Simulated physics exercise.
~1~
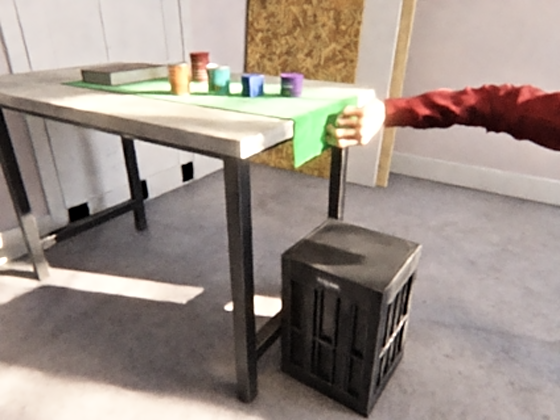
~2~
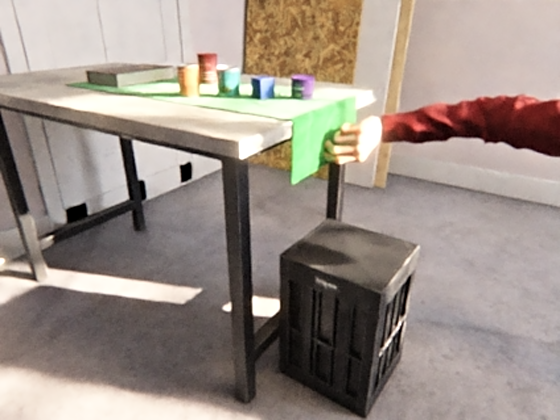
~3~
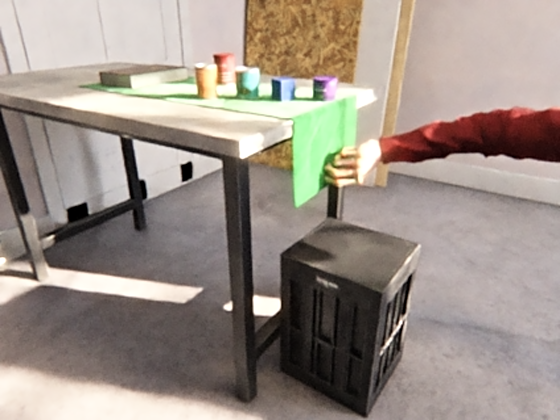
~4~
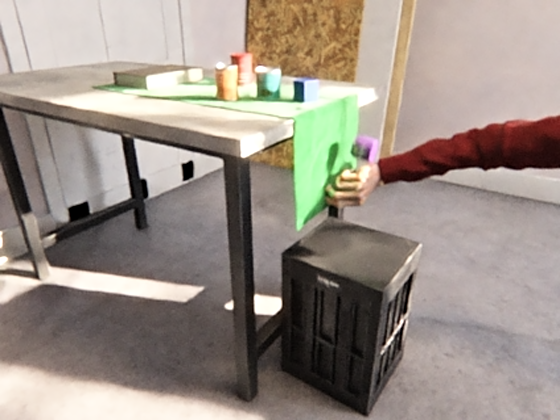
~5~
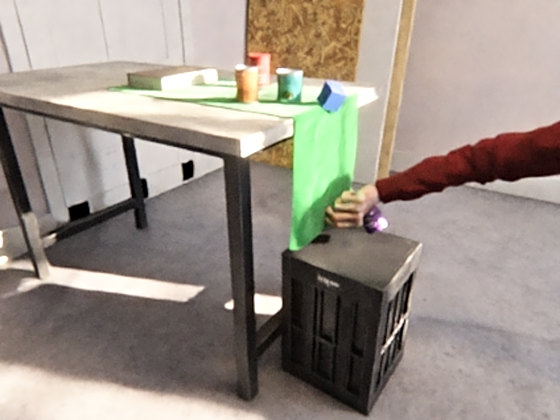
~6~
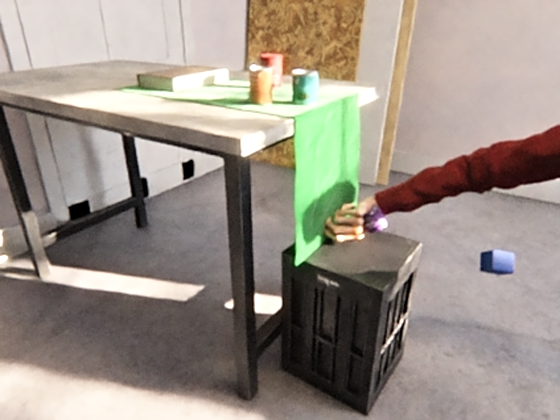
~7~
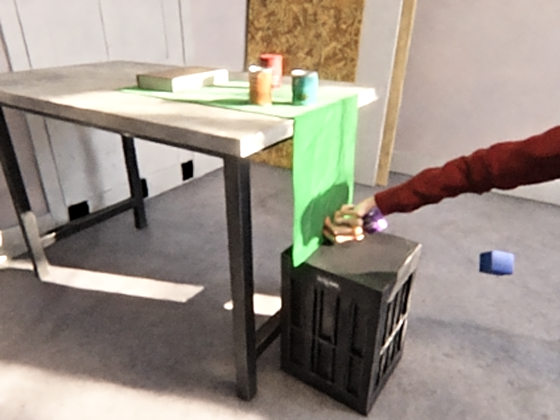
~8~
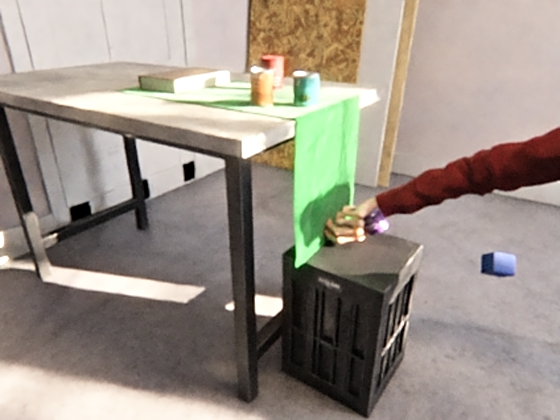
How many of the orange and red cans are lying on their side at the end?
None of them are. Both the orange can and the red can are still standing upright on the table.
